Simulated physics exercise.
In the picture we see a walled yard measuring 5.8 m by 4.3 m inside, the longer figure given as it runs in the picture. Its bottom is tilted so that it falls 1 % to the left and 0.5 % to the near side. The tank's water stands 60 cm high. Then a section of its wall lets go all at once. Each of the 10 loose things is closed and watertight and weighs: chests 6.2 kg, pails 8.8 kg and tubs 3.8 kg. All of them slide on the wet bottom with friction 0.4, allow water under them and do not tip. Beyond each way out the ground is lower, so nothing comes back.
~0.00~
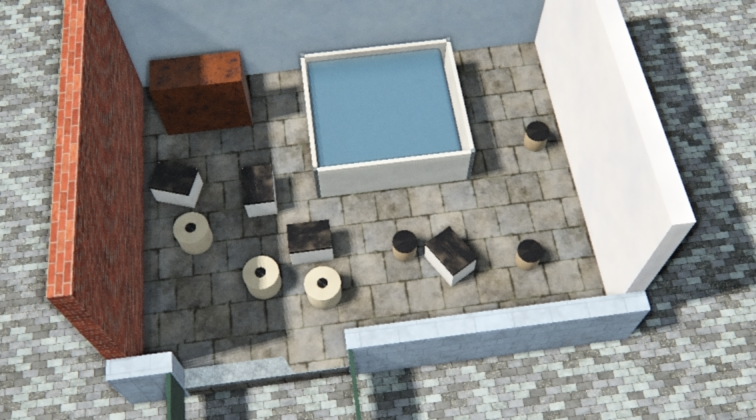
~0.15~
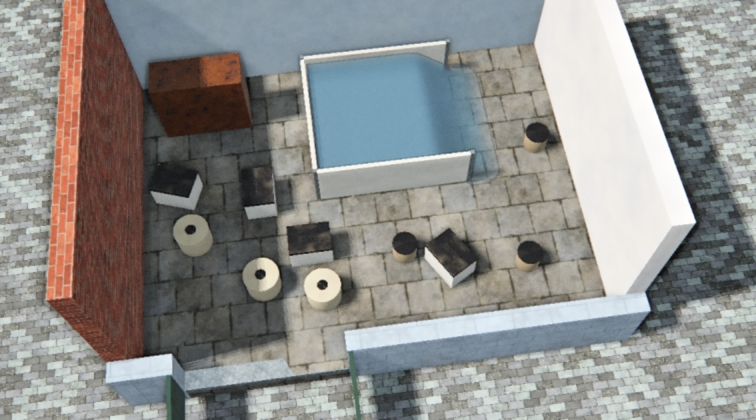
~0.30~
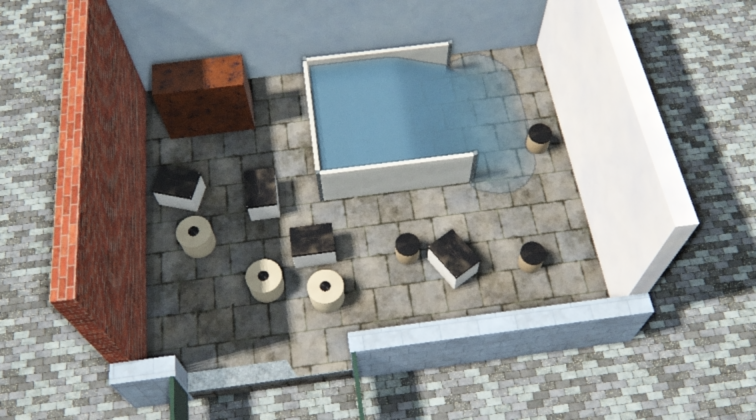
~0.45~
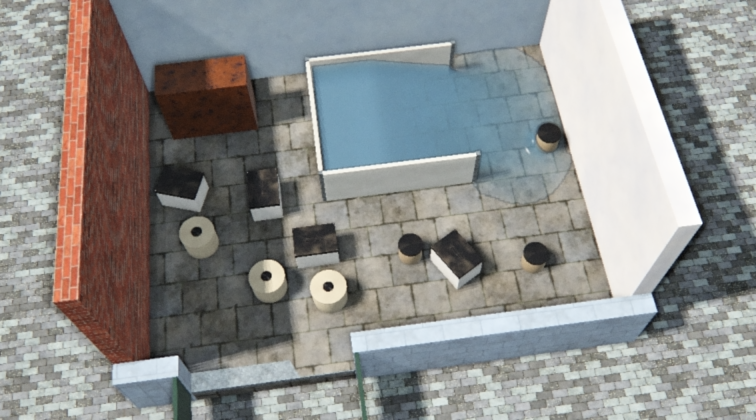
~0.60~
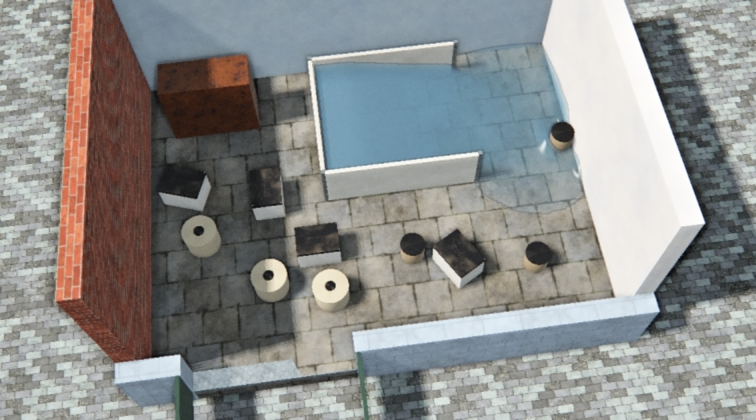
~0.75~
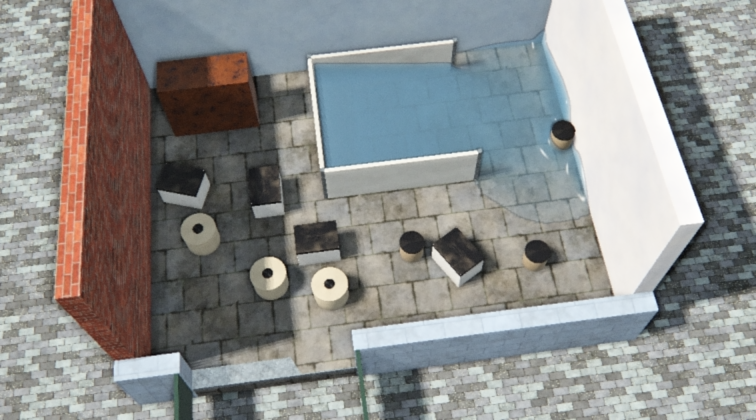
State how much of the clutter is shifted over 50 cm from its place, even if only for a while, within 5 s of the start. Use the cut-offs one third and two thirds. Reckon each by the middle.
One to two thirds.
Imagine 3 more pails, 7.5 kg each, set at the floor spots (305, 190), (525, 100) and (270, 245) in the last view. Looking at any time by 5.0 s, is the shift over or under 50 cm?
Going through them, I'd say falls short, exceeds it and finally falls short.
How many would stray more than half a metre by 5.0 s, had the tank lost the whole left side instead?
Then 5 of them would.
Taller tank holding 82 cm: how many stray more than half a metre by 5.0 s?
With that change, 7 of them.
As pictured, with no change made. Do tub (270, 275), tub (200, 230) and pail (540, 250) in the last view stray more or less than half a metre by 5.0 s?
Result, in order: Overshooting / undershooting / overshooting.
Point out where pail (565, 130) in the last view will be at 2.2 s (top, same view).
Look about (555, 272).
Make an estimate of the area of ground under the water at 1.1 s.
Flooded: Near 8.0 m2.
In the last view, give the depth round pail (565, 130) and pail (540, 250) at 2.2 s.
Some 11 cm at the first, some 5 cm at the second.
After 1.1 s 0 of 10 are over 50 cm from their spots; 1 afloat.
After 2.2 s 1 of 10 are over 50 cm from their spots; 1 afloat.
After 3.5 s 2 of 10 are over 50 cm from their spots; 1 afloat.
After 5.0 s 6 of 10 are over 50 cm from their spots, and 6 have been at some point; 8 afloat.
